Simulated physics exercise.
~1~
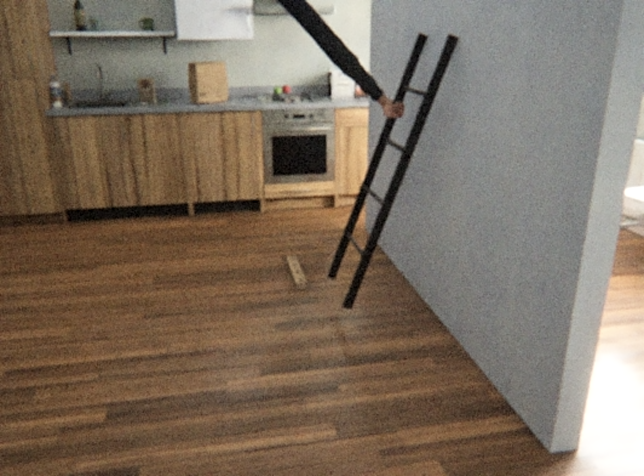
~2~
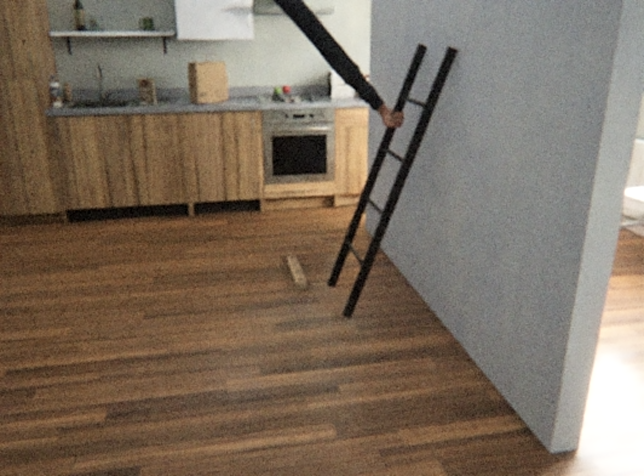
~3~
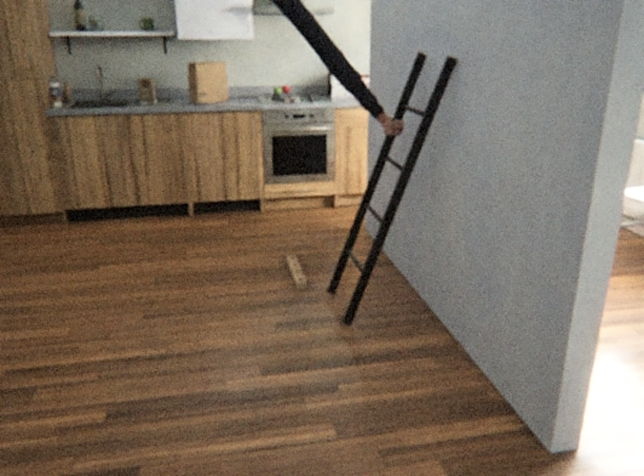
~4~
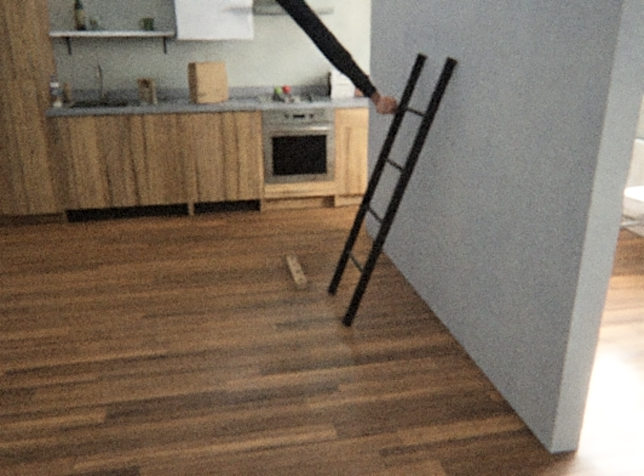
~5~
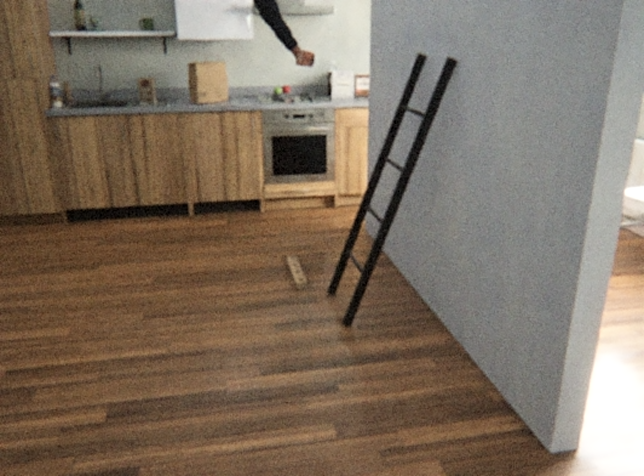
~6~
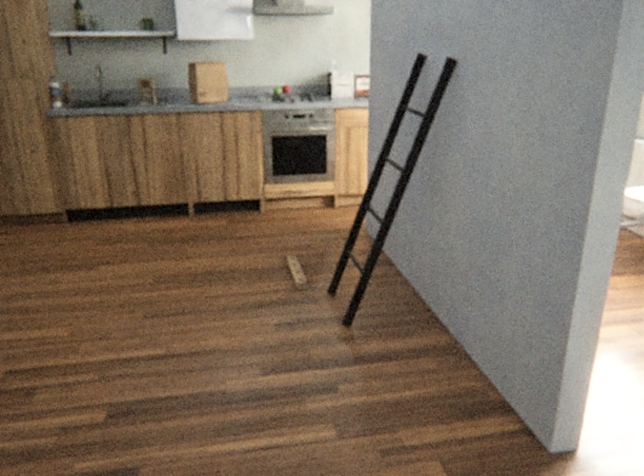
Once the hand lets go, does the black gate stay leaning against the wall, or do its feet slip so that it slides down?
The black gate stays leaning against the wall. Its feet keep their place on the wooden floor after the hand draws away.
